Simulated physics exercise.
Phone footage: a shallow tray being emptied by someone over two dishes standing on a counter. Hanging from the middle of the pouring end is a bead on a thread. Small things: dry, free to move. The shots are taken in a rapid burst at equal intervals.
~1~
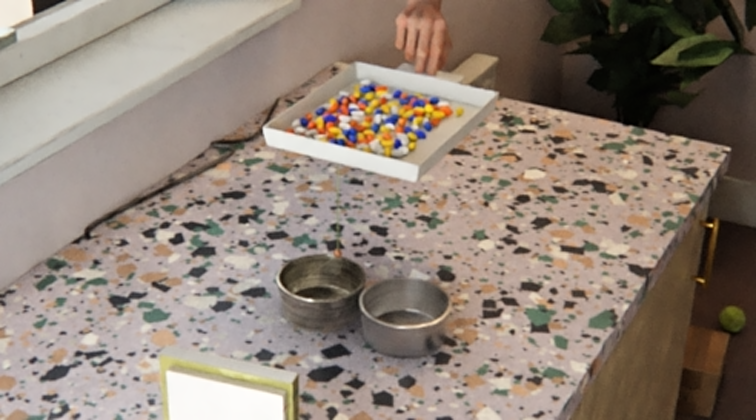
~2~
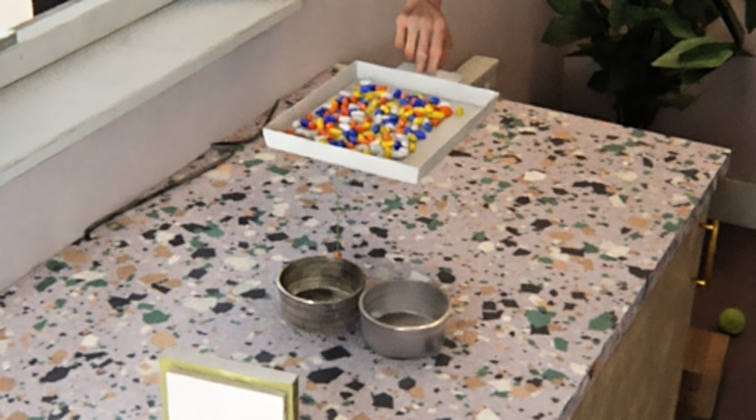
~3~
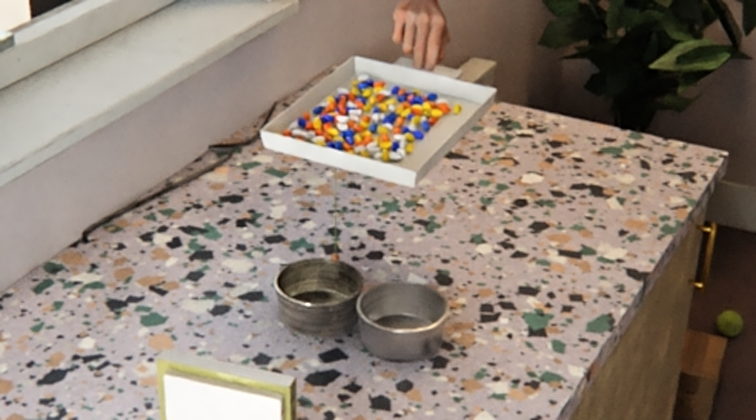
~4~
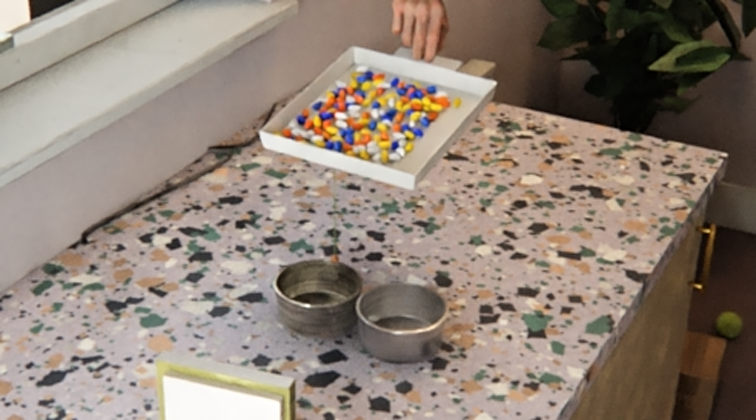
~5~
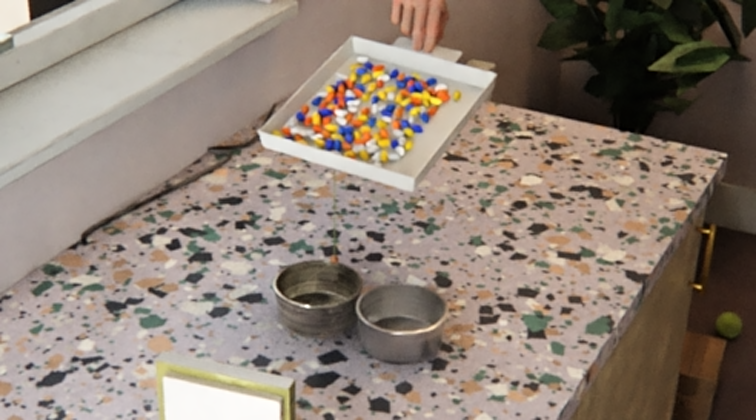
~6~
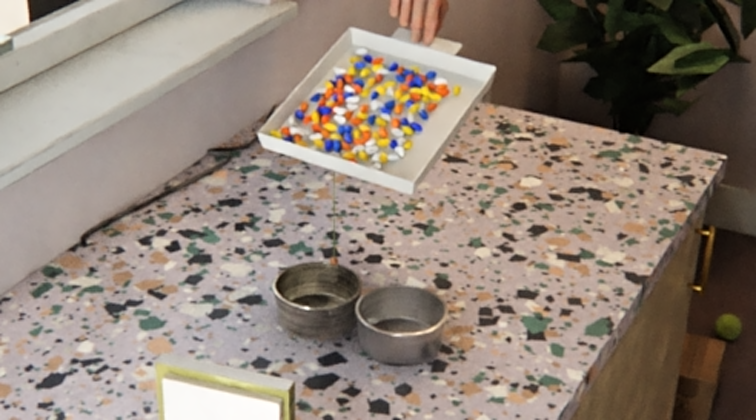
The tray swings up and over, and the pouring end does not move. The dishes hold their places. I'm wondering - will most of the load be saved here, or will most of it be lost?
Well, most of the load lands in the dishes, as it turns out.
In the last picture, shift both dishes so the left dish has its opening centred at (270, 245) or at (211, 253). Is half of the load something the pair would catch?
The dishes end up with the lesser share in the first try and the lesser share in the second.
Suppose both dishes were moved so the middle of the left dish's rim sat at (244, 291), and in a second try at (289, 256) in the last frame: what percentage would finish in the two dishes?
Trial 1: 50 percent; trial 2: 20 percent.
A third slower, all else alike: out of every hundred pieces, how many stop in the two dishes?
I'd say near 80 per cent.
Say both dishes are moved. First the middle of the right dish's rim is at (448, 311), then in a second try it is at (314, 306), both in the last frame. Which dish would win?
In the first try it's the one on the left, and in the second it's the one on the right.
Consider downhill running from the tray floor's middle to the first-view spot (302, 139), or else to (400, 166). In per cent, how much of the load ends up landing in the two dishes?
For the first aim it is 10 in a hundred, for the second 50 in a hundred.
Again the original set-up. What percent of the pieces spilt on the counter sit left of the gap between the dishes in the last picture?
Looks to be around 90 per cent of the spill.
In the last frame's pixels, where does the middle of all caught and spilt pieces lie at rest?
The centre settles at about (381, 337).
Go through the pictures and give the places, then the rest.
In the first picture, corners of the pouring end at (267, 127) and (417, 164), level; middle of the load at (369, 120), jelly beans; left dish at (300, 311); right dish at (385, 337); bead on its thread at (338, 253).
In the second picture, corners of the pouring end at (267, 128) and (416, 166), level; middle of the load at (369, 120).
In the third picture, corners of the pouring end at (264, 130) and (414, 170), tipped barely, lowest at the right corner; middle of the load at (366, 120).
In the fourth picture, corners of the pouring end at (263, 131) and (413, 173), tipped a little, lowest at the right corner; middle of the load at (366, 116).
In the fifth picture, corners of the pouring end at (263, 131) and (413, 176), tipped a little, lowest at the right corner; middle of the load at (365, 112).
In the sixth picture, corners of the pouring end at (262, 132) and (412, 179), tipped clearly, lowest at the right corner; middle of the load at (364, 109); left dish at (296, 318); right dish at (381, 345).
Soon after the last picture, tray tipped steeply; all on the tray.
A little later, tray tipped right over; nearly all on the tray; a stray few in the right dish; a small part in the air.
Later still, tray tipped past a quarter turn; about half in the right dish; about a quarter in the left dish; about a quarter outside both; a stray few in the air.
At rest, tray tipped past a quarter turn; about half in the right dish; about a quarter in the left dish; about a quarter outside both; a stray few in the air.
